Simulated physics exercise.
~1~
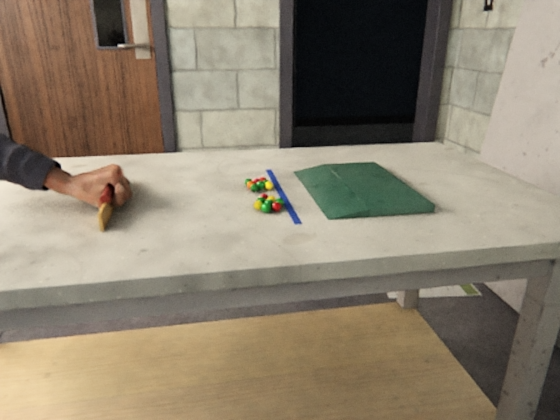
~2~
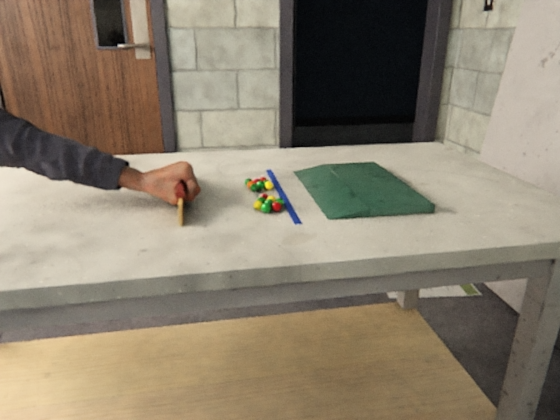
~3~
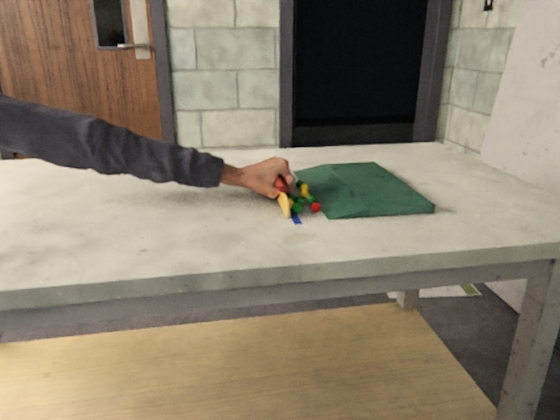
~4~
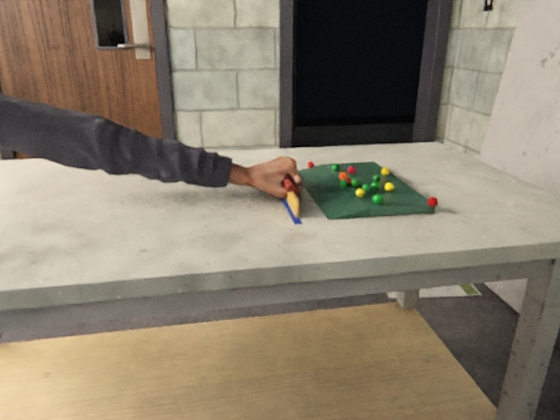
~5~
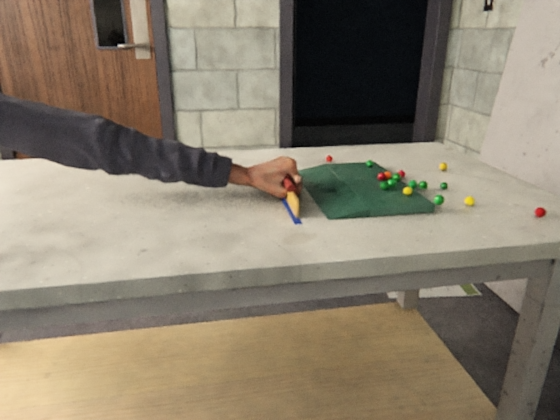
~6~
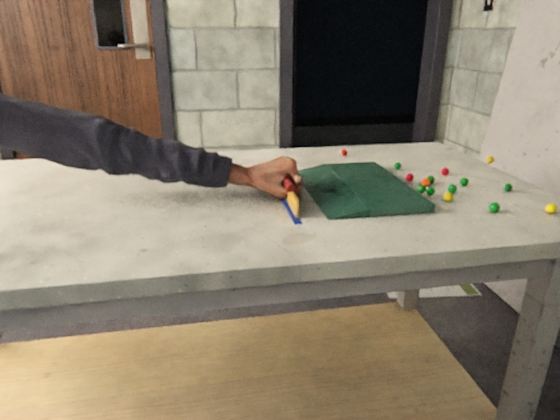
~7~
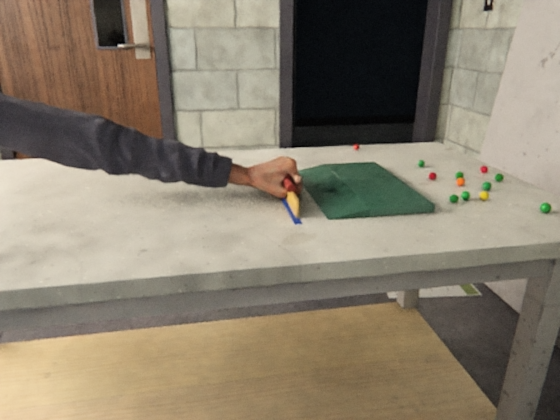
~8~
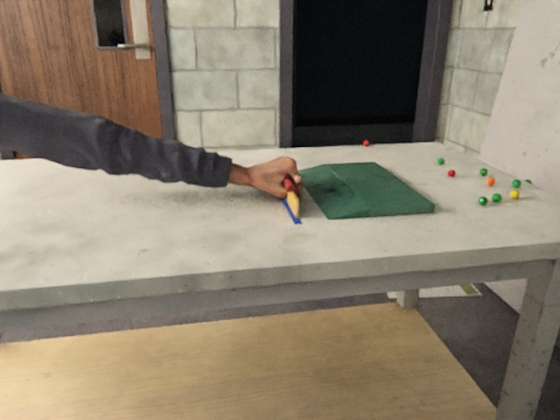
On a pale stone-topped table in a room with a wooden door and block walls, a dark-sleeved hand holds a small scraper at the left, while two clusters of colourful beads wait beside a strip of blue tape and a green slab. The hand slides the scraper steadily right and sweeps into both clusters, pushing them toward the slab. It stops at the tape, and the beads scatter on across the green surface. They spill past the slab, spreading over the tabletop beyond. Finally, the hand stays at the tape, the slab is clear, and beads lie scattered mostly at the right.
